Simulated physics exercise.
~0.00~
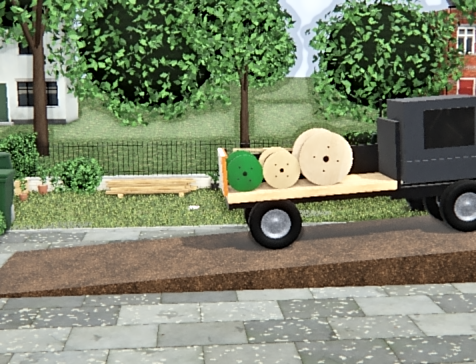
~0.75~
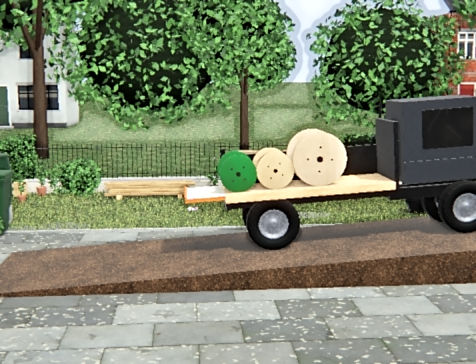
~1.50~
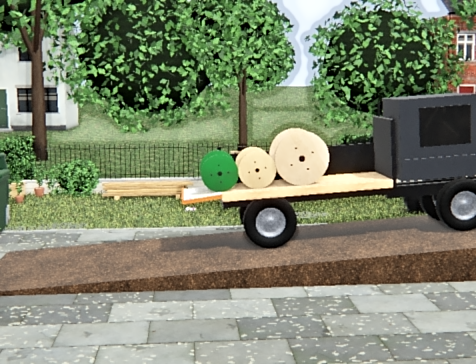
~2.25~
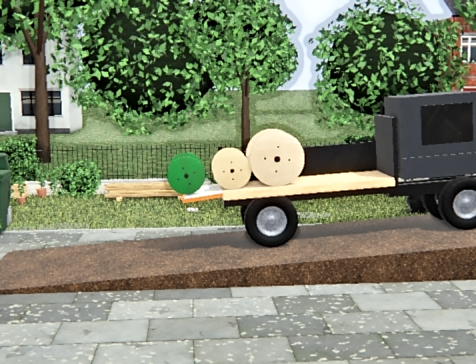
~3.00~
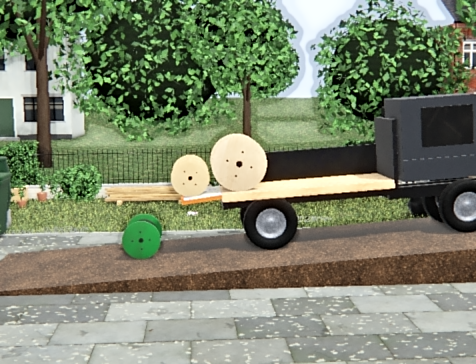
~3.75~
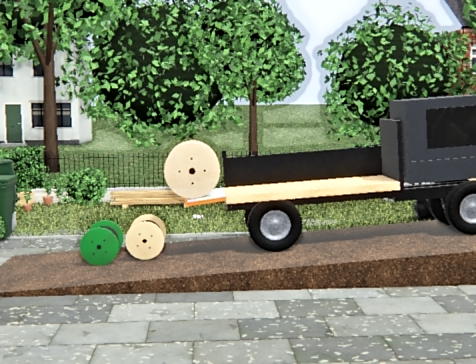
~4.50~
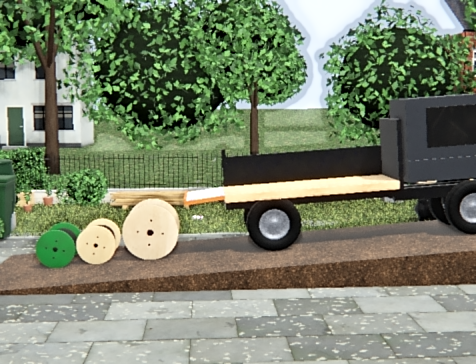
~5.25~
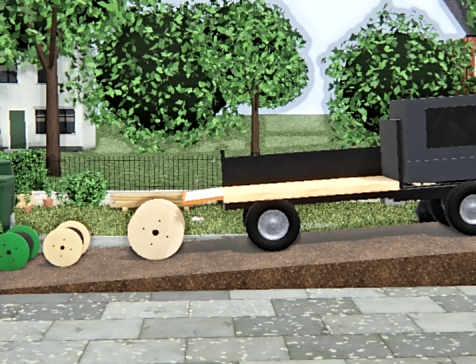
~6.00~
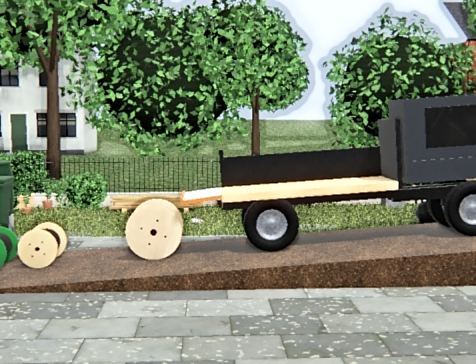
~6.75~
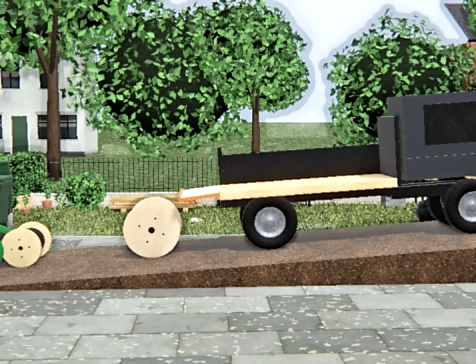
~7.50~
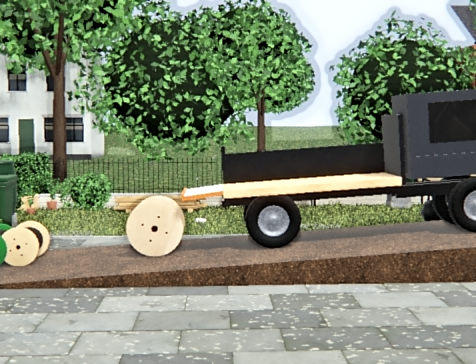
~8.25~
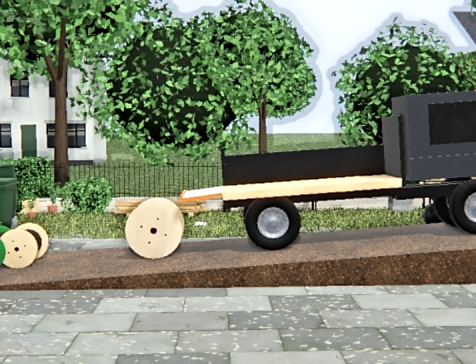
On a sloping street in front of leafy trees and a low fence, a dark pick-up stands with a green reel and two pale wooden ones on its bed. The tailgate at the left end swings down, and the reels begin rolling left toward it. The green reel crosses the lowered gate and drops off its edge to the ground. The smaller pale reel follows, then the largest. The green and smaller pale reels roll farther left, and all three end on the ground, the green one mostly out of view, leaving the bed empty.
